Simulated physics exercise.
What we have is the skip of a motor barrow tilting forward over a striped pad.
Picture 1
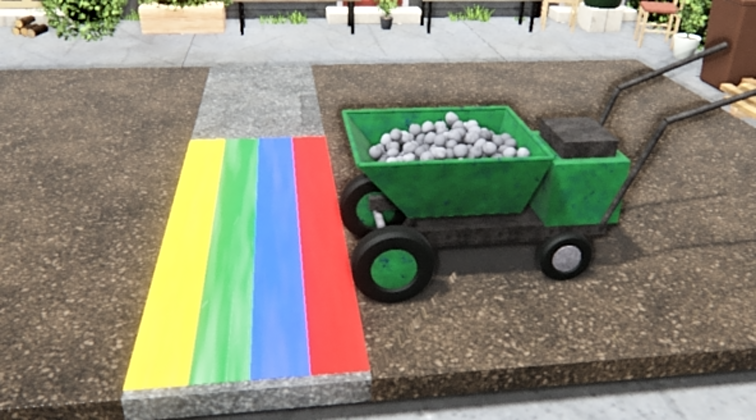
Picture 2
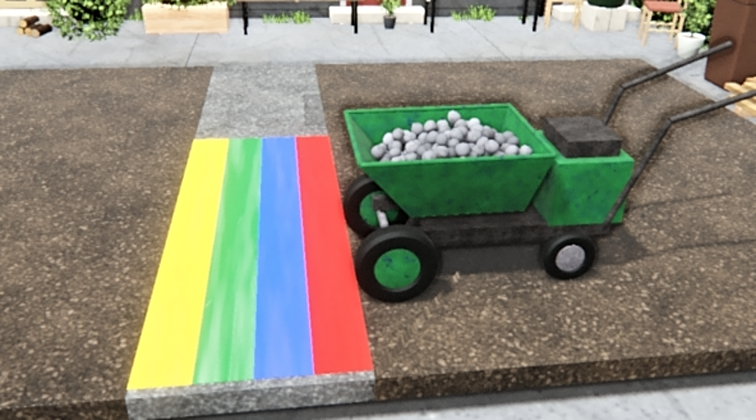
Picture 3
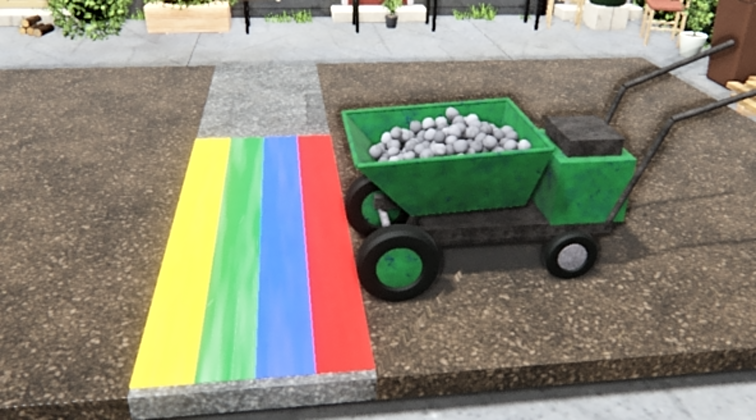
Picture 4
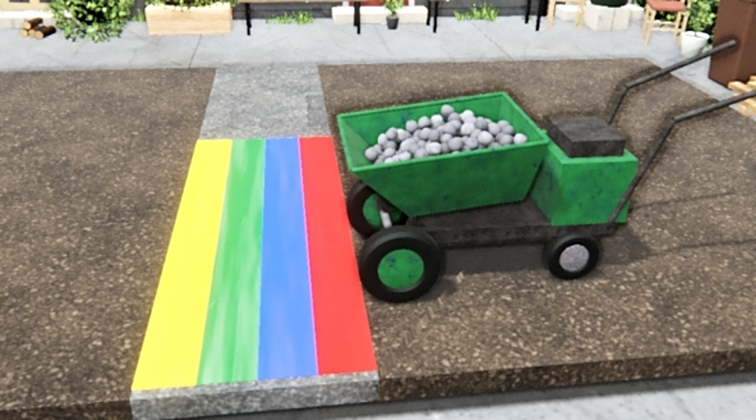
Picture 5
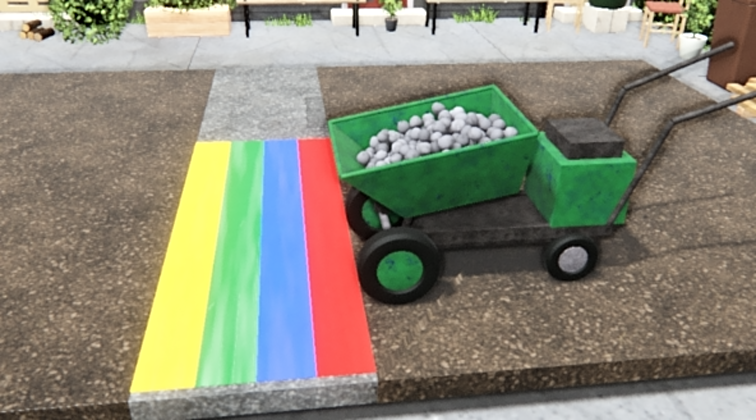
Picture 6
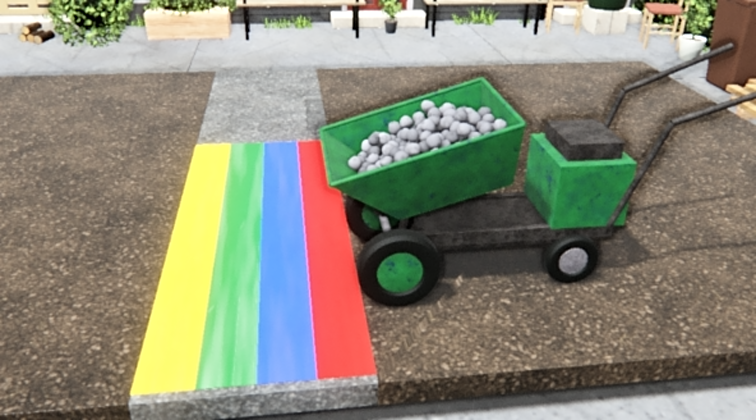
A green motor barrow's skip of grey cobbles tilts forward beside a striped pad.
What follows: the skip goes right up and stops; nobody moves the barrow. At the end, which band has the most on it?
The heap favours the green strip.
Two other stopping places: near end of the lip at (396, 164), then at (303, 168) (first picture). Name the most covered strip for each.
The first try: The blue one. The second: The yellow strip.
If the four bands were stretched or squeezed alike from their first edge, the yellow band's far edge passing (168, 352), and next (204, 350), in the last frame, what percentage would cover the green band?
About 40 and 30 per cent.
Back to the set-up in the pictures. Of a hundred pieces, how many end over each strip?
Red strip near 0; blue strip near 25; green strip near 40; yellow strip near 25.
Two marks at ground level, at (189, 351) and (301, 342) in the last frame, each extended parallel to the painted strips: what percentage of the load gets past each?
First some 30, then 100 per cent.
Just after the last frame, skip tipped steeply; every one in the skip.
A moment on, skip tipped steeply; the larger part in the skip; about a tenth over the blue strip; about a tenth over the green strip; just a few falling.
Further on, skip tipped right over; about a tenth in the skip; roughly a quarter over the blue strip; roughly a third over the green strip; roughly a quarter over the yellow strip; about a tenth off the paint.
When it is over, skip tipped right over; just a few in the skip; not one over the red strip; roughly a quarter over the blue strip; roughly a third over the green strip; roughly a quarter over the yellow strip; about a tenth off the paint.
